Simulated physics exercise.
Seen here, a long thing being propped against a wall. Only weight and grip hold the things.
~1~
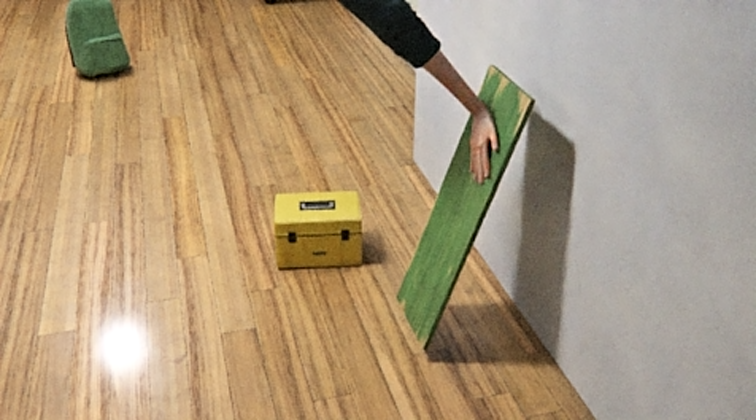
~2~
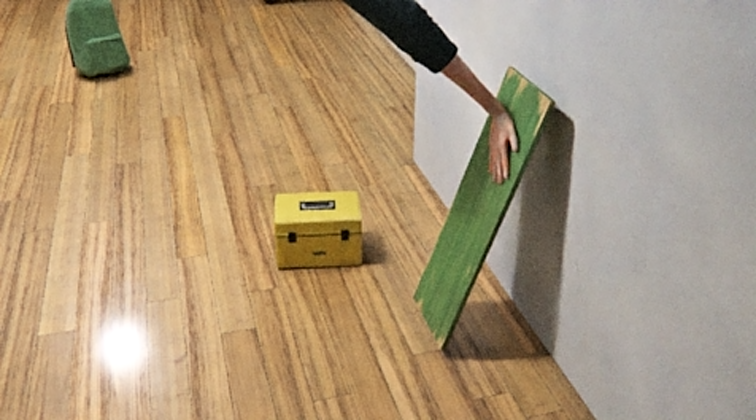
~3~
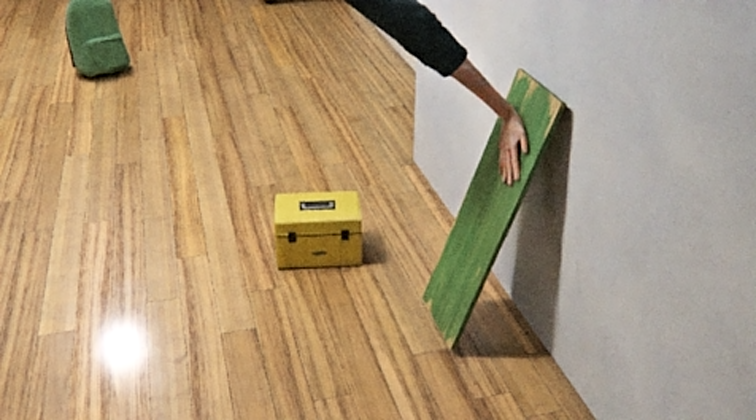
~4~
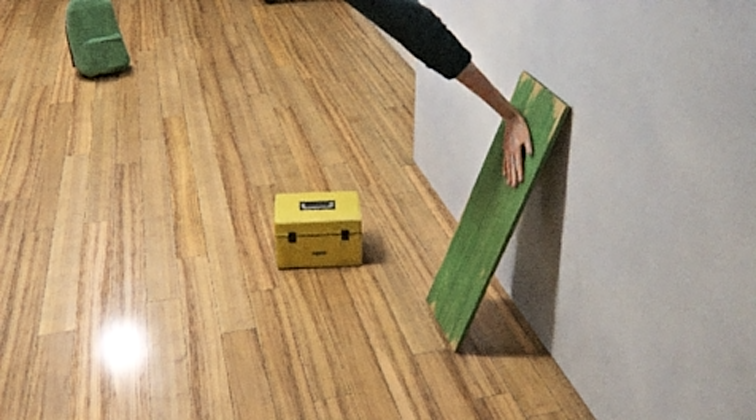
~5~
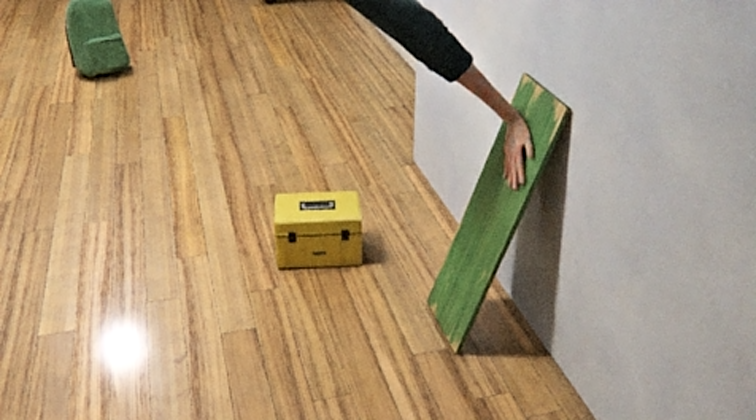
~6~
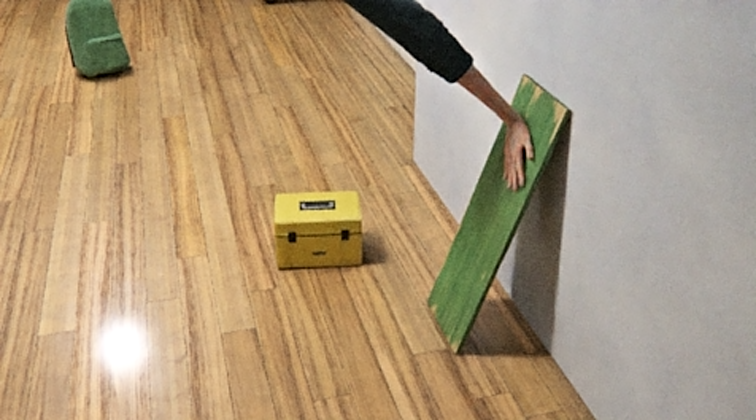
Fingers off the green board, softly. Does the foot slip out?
As it turns out, it remains leaning.
Then, 1.10 s later than the last frame, all is still.
Then, 2.40 s later than the last frame, green board resting near (491, 218).
When it is over, both as before. End places, in pixels of the last picture, green board near (491, 217). The board stays up.
